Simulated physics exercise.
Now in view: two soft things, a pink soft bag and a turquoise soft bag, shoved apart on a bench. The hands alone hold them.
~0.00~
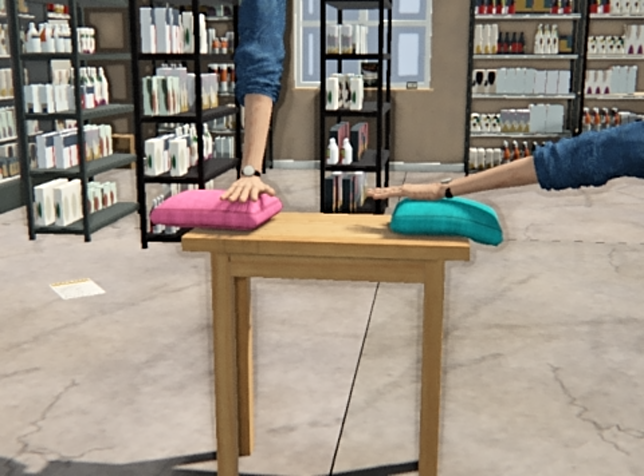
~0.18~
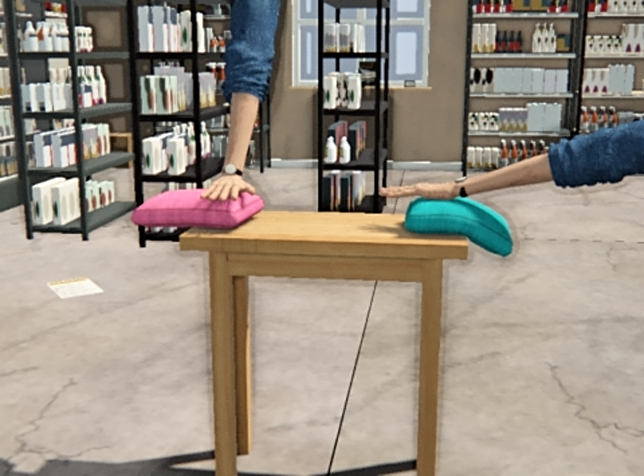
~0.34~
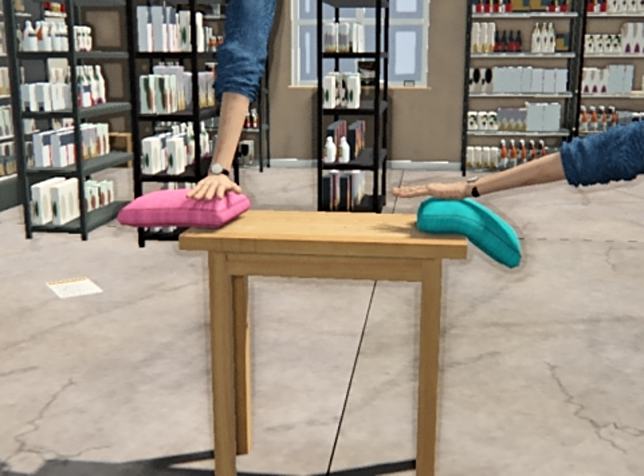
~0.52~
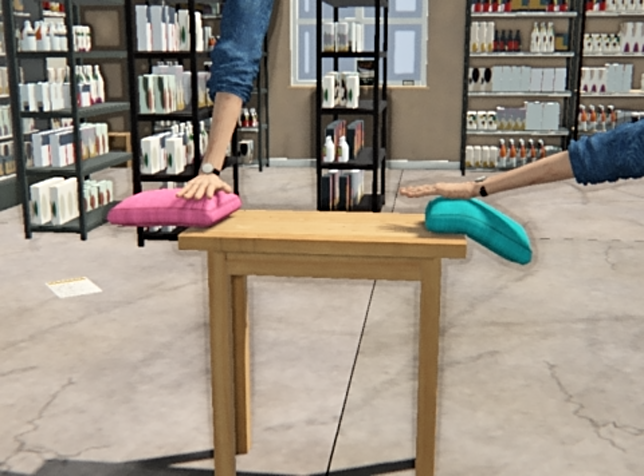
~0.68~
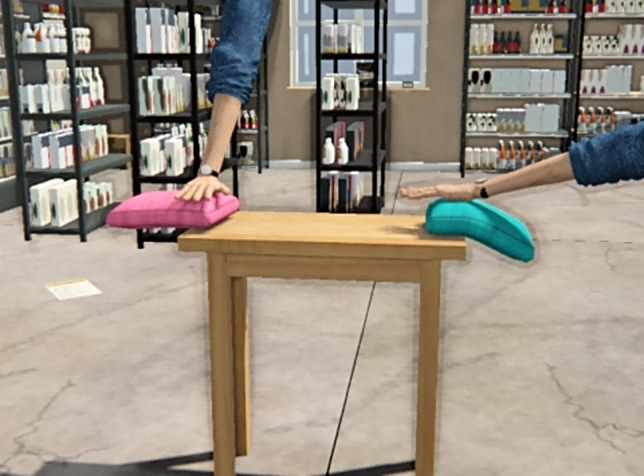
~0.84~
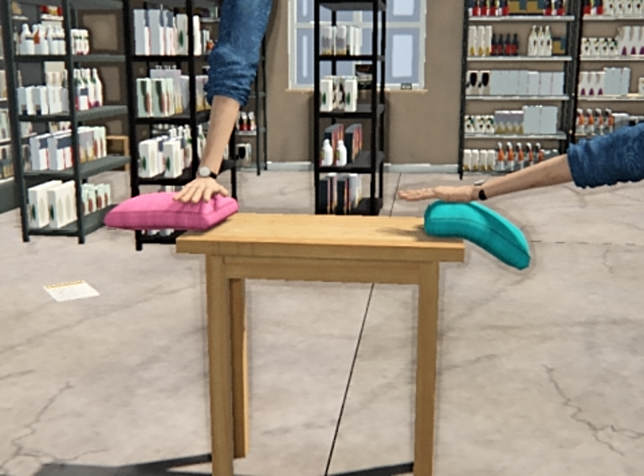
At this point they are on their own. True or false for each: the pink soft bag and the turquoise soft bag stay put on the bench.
Pink soft bag: False; turquoise soft bag: False.
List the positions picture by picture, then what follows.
The first frame shows pink soft bag tip (163, 213); turquoise soft bag tip (498, 235).
The second frame shows pink soft bag tip (144, 214); turquoise soft bag tip (507, 246).
The third frame shows pink soft bag tip (130, 215); turquoise soft bag tip (514, 258).
The fourth frame shows pink soft bag tip (121, 214); turquoise soft bag tip (525, 254).
The fifth frame shows pink soft bag tip (120, 216); turquoise soft bag tip (528, 252).
The sixth frame shows pink soft bag tip (118, 218), well over half past the edge; turquoise soft bag tip (523, 259), well over half past the edge.
After 1.26 s, pink soft bag falling near (163, 328); turquoise soft bag falling near (485, 325).
After 1.54 s, pink soft bag on the floor near (109, 425); turquoise soft bag on the floor near (499, 467).
At rest, pink soft bag on the floor near (58, 448); turquoise soft bag on the floor. The pink soft bag tips over and falls and the turquoise soft bag goes down.
